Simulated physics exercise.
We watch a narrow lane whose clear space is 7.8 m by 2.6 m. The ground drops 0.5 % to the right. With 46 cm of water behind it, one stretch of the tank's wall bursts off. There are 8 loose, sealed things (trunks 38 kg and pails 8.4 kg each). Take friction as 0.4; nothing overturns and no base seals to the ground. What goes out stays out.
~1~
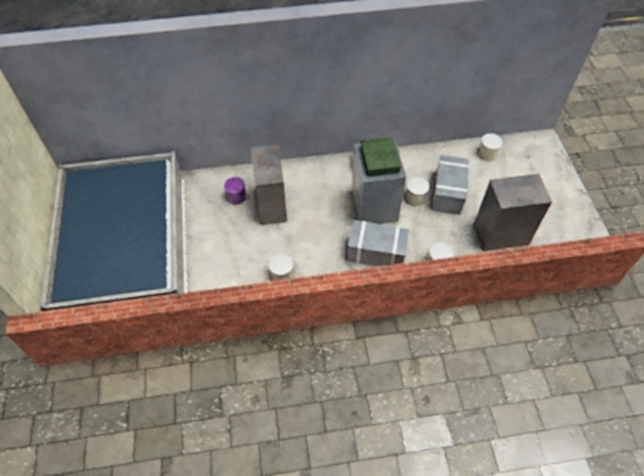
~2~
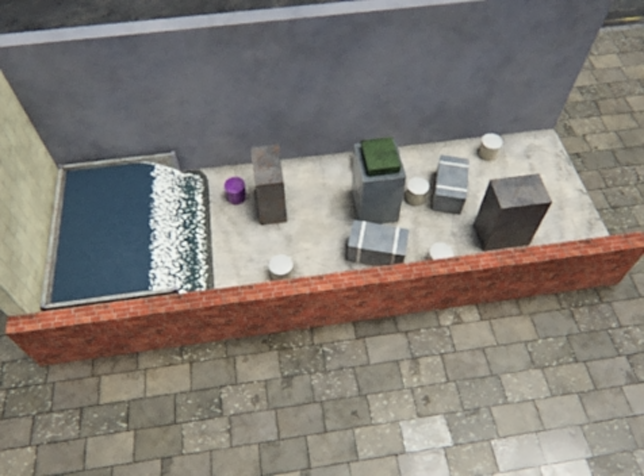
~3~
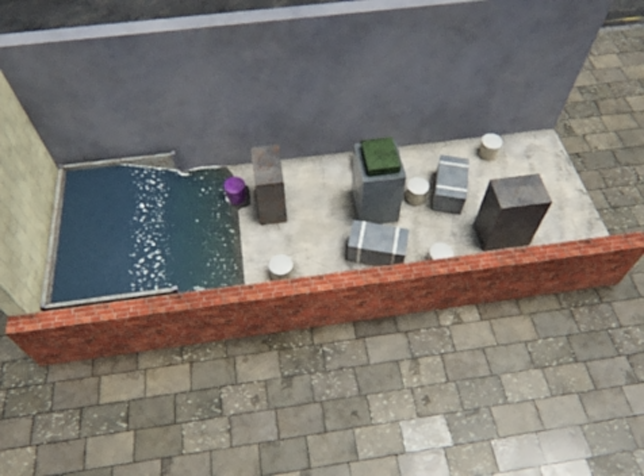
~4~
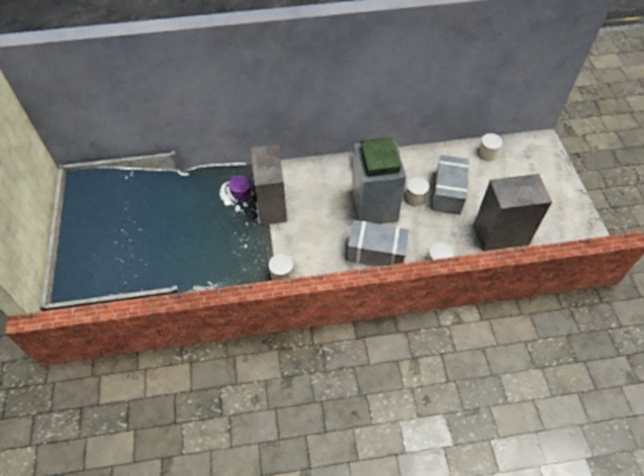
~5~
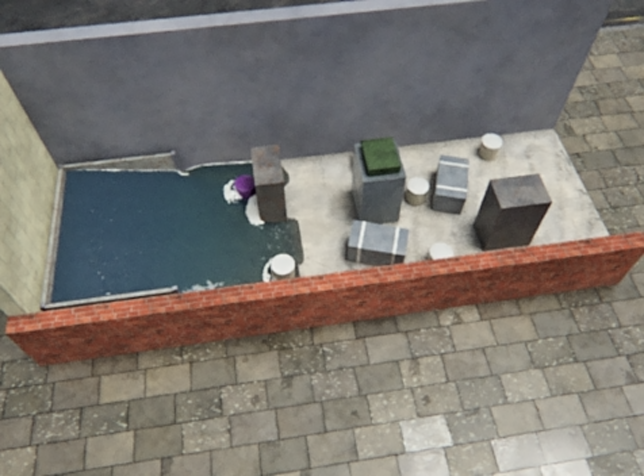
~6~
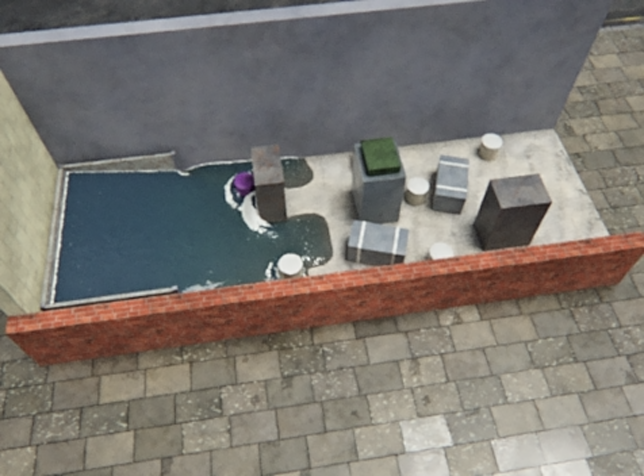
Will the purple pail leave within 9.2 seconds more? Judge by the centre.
Purple pail escapes.
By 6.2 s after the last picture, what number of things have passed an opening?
By then 6.
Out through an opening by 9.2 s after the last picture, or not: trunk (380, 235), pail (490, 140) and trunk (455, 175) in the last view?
In turn: Kept in, out, out.
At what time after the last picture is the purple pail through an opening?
Near 3.5 s.
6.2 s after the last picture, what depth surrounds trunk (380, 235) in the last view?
About 6 cm.
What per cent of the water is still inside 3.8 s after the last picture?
About 88 per cent.
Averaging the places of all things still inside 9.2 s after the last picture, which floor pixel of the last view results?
Near (426, 157).
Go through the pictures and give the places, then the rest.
The purple pail at (234, 185) rests on the ground; 3.6 m2 under water; 0 of 8 have shifted, in the first frame.
The purple pail at (234, 185), on the bottom; water covers 4.6 m2; 0 of 8 have shifted, in the second frame.
The purple pail at (235, 185), on the bottom; 5.7 m2 under water; 0 of 8 have shifted, in the third frame.
The purple pail at (240, 184) rests on the ground, 8 cm from its start; water covers 6.7 m2; 1 of 8 have shifted, in the fourth frame.
The purple pail at (245, 183) rests on the ground, 16 cm from its start; 7.4 m2 under water; 1 of 8 have shifted, in the fifth frame.
The purple pail at (245, 181), on the bottom, 16 cm from its start; water covers 8.1 m2; 2 of 8 have shifted, in the sixth frame.
Then, 1.2 s after the last picture the purple pail is near (346, 158), 1.8 m from its start, aground; 0 of 8 are out; 1 afloat.
Then, 3.8 s after the last picture the purple pail has gone out; 4 of 8 are out; 2 afloat.
Then, 6.2 s after the last picture the purple pail has gone out; 6 of 8 are out; 0 afloat.
Then, 9.2 s after the last picture the purple pail has gone out; 6 of 8 are out; 0 afloat.
